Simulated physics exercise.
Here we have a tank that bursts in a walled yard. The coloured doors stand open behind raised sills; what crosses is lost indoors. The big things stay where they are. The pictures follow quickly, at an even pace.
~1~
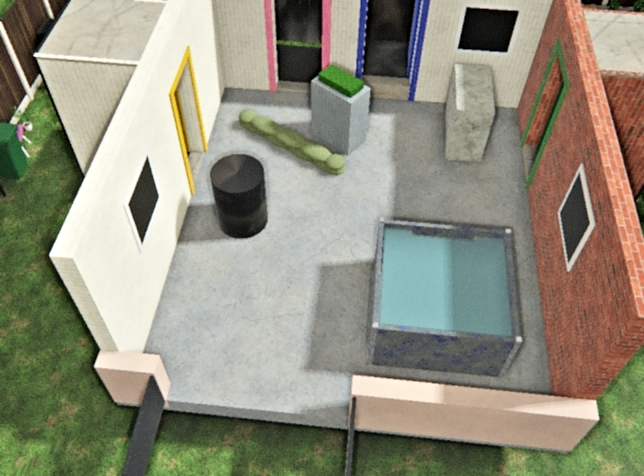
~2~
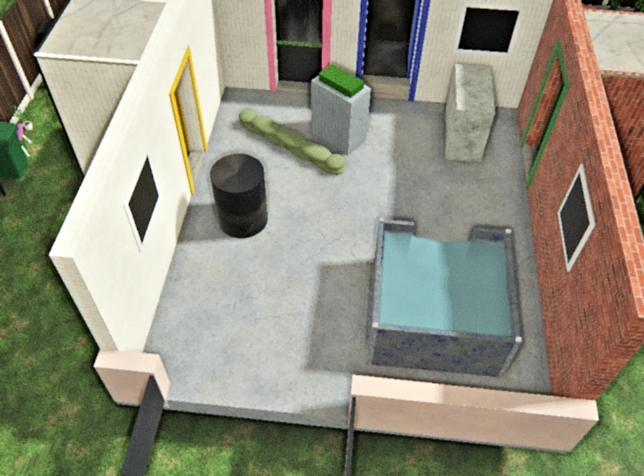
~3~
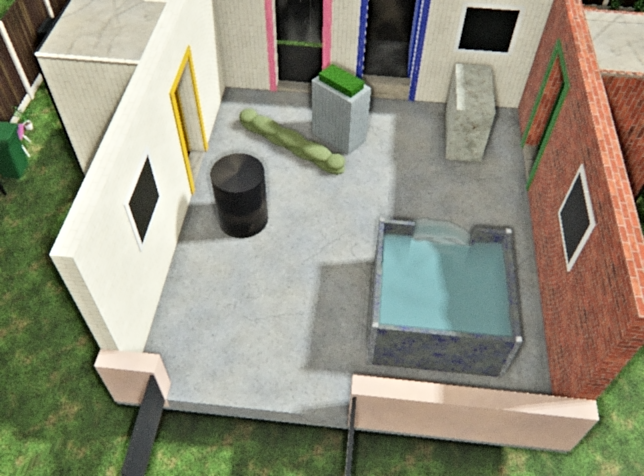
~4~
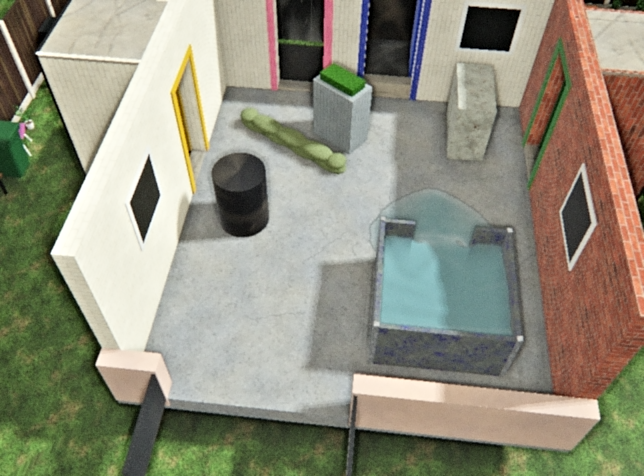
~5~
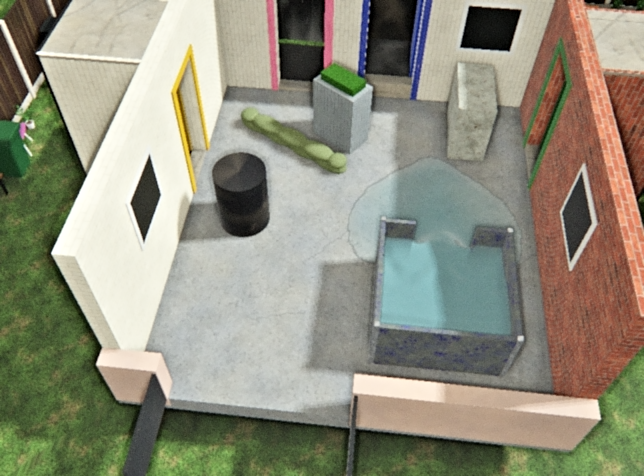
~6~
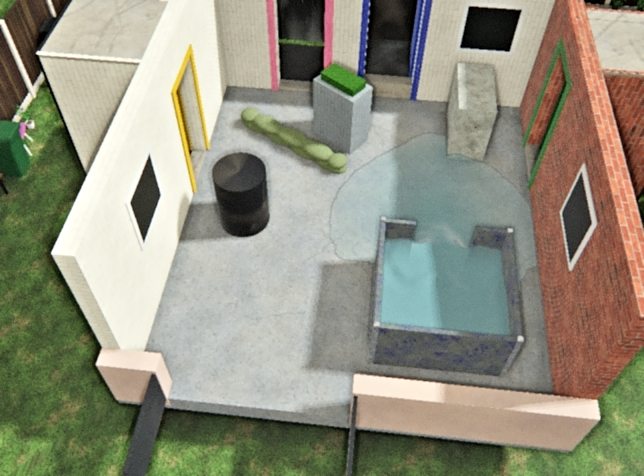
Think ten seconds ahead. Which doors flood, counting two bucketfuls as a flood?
The blue door holds within the limit; the pink door floods; the green door floods; the yellow door floods.
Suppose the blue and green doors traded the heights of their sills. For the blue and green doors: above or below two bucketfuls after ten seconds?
My reading: The blue door takes more; the green door holds.
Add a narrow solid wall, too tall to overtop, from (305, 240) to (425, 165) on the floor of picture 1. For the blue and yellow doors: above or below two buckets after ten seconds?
My reading: The blue door is under; the yellow door stays under.
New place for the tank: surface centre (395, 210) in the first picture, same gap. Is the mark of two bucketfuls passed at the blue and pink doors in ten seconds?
In short: The blue one passes that mark; the pink one takes more.
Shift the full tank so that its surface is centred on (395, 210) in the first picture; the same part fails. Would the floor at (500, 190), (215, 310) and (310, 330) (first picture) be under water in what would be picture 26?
In that order: Covered, free of water, free of water.
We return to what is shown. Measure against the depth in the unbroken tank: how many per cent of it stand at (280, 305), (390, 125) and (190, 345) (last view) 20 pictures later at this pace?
About 0, 20 and 0 per cent.
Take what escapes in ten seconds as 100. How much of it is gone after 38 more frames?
Roughly 40 per cent.
A moment on, water covers 35 % of the floor; the blue door wet at the sill, nothing in, the pink door not reached, the green door under two buckets in, the yellow door not reached.
Next, water covers 50 % of the floor; the blue door wet at the sill, nothing in, the pink door wet at the sill, nothing in, the green door over two buckets in, the yellow door not reached.
Then, water covers 55 % of the floor; the blue door under two buckets in, the pink door under two buckets in, the green door far over two buckets in, the yellow door under two buckets in.
Later, water covers 70 % of the floor; the blue door under two buckets in, the pink door over two buckets in, the green door far over two buckets in, the yellow door over two buckets in.
In the end, water covers 90 % of the floor; the blue door under two buckets in, the pink door far over two buckets in, the green door far over two buckets in, the yellow door over two buckets in.
